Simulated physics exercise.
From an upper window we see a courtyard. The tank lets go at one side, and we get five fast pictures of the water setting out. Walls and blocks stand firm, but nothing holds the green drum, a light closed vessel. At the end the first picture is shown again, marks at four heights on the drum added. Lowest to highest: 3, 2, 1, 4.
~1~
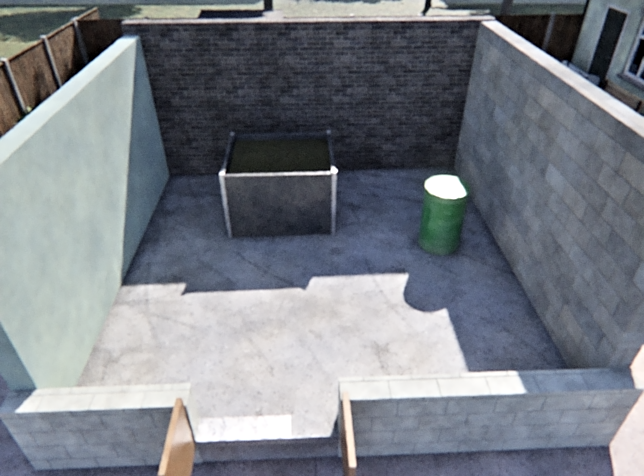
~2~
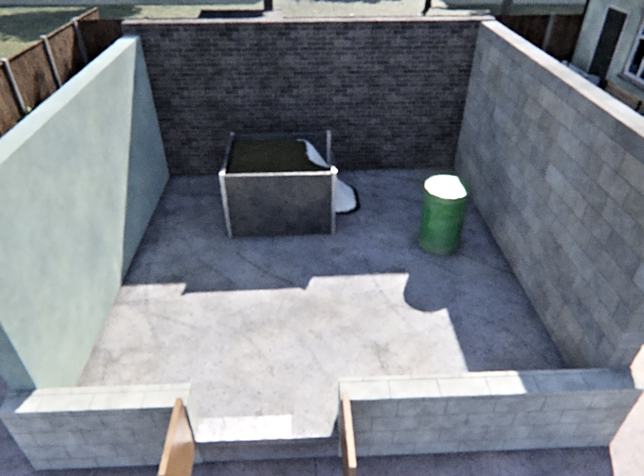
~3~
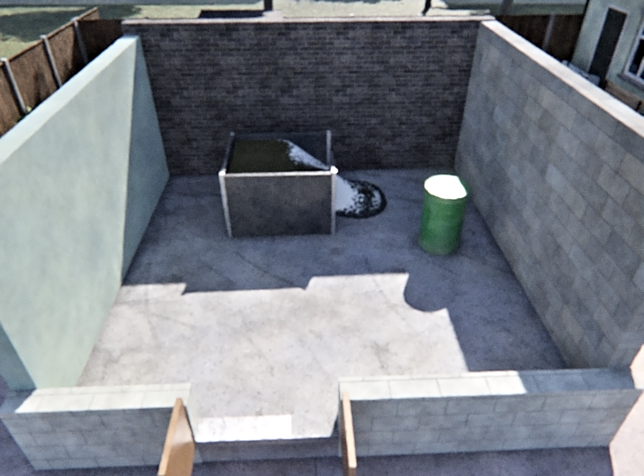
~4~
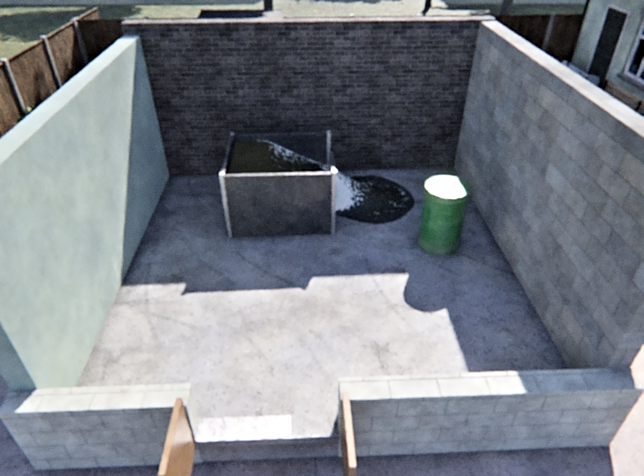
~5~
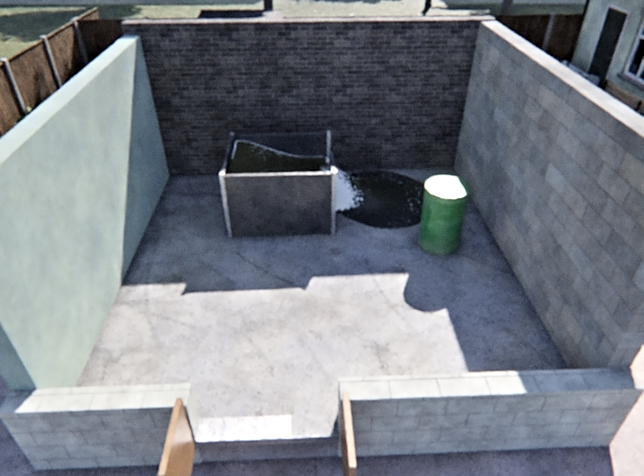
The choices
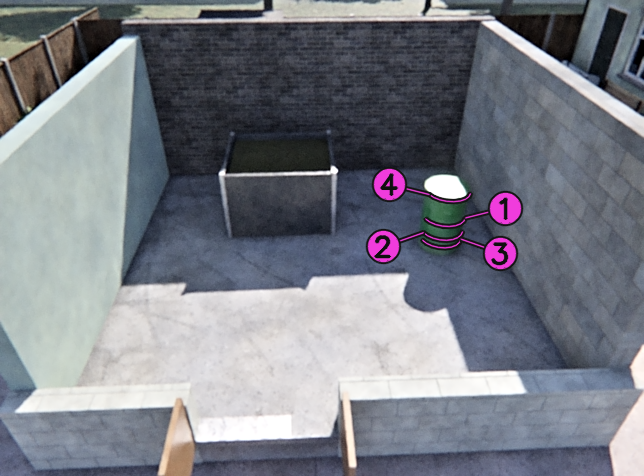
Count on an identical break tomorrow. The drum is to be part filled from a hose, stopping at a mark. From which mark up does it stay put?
That is line 1.
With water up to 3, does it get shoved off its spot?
Yes.
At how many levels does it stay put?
Two.
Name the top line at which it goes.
That is line 2.
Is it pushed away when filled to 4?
No, not at all.
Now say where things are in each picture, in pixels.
The first frame shows lid of the green drum at (448, 186); tank full, its middle at (280, 157); open gate at (266, 384).
In the second frame, 1 % of the ground under water, its edge towards the drum at (349, 208).
In the third frame, 4 % of the ground under water, its edge towards the drum at (377, 208).
In the fourth frame, 6 % of the ground under water, its edge towards the drum at (399, 212).
The fifth frame shows lid of the green drum at (448, 186); 10 % of the ground under water, its edge towards the drum at (410, 221).
In magenta, 1 at (449, 226); 2 at (446, 240); 3 at (445, 247); 4 at (453, 201); from the bottom up 3, 2, 1, 4.
If 1 is chosen, it does not move.
If 2 is chosen, it is pushed about half its own width away.
If 3 is chosen, it is pushed about twice its own width away.
If 4 is chosen, it does not move.
